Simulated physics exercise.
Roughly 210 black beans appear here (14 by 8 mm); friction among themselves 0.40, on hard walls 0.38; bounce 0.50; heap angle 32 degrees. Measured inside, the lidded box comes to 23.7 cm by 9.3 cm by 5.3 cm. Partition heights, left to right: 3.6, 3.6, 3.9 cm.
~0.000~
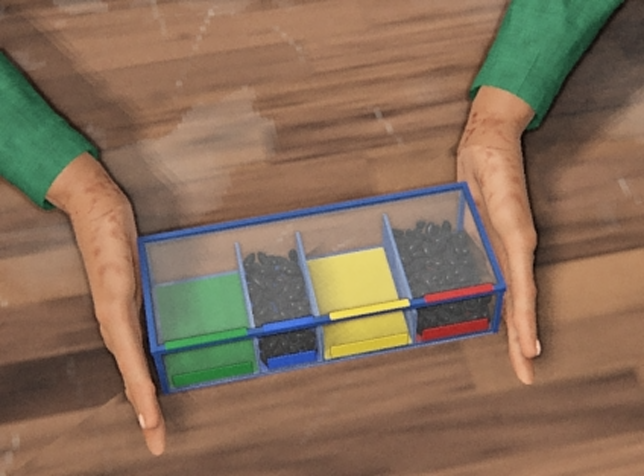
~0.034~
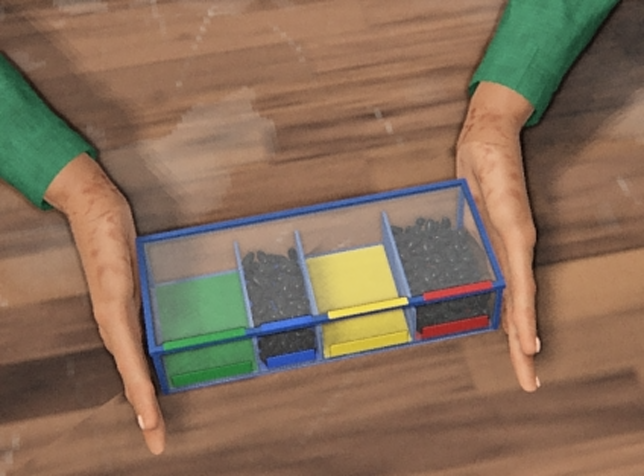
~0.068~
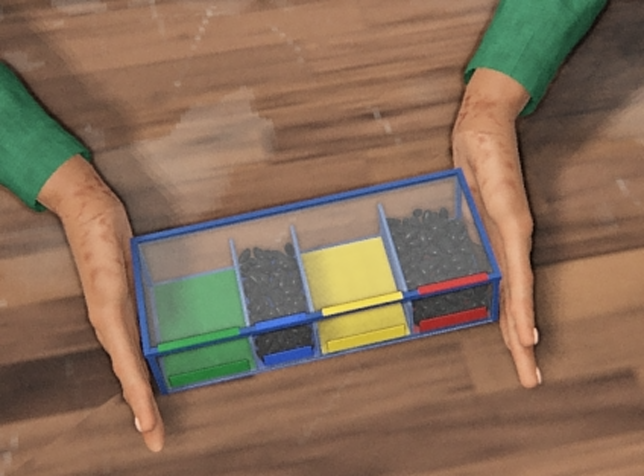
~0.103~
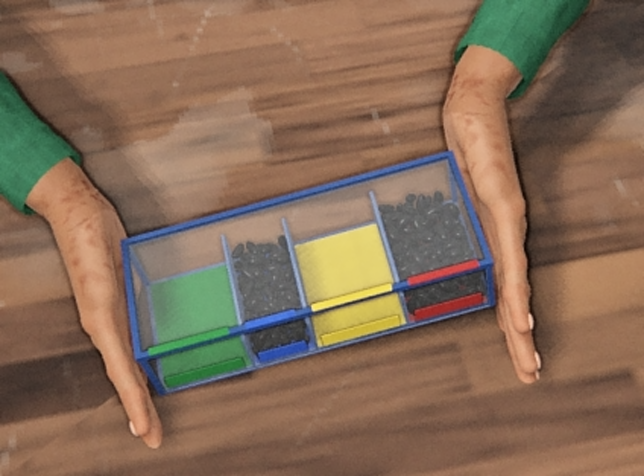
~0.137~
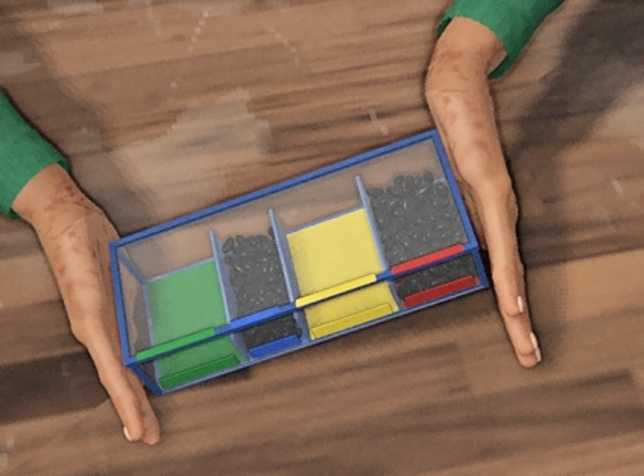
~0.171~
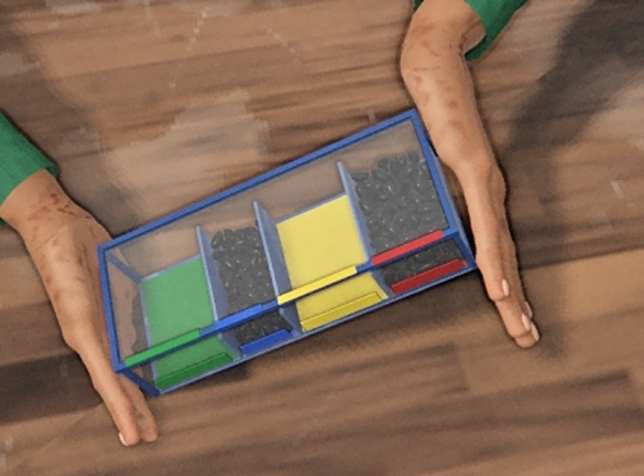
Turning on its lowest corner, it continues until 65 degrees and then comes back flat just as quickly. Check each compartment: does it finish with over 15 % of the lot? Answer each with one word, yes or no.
Red: Yes. Blue: Yes. Green: No. Yellow: No.
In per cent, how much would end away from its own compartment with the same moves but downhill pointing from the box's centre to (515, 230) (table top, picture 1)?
The share would be about 10 percent.
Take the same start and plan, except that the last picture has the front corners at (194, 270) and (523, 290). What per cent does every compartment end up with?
Final shares, in per cent - red: 60, blue: 30, green: 0, yellow: 10.
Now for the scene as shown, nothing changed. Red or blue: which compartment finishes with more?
More ends up in the red one.
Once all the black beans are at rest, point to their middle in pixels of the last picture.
I'd put it at about (402, 296).
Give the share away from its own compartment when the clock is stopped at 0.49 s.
Roughly 5 percent.
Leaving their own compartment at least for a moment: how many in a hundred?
Roughly 15 %.
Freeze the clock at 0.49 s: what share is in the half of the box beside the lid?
About 40 per cent.
Then, at 0.49 s, tilt 63 degrees; red 60 %, blue 35 %, yellow 5 %.
After 0.70 s, tilt 24 degrees; red 55 %, blue 35 %, green 5 %, yellow 5 %.
After 1.03 s, tilt 0 degrees; red 55 %, blue 35 %, green 5 %, yellow 5 %.
In the end, at 1.3 s, red 55 %, blue 35 %, green 5 %, yellow 5 %.
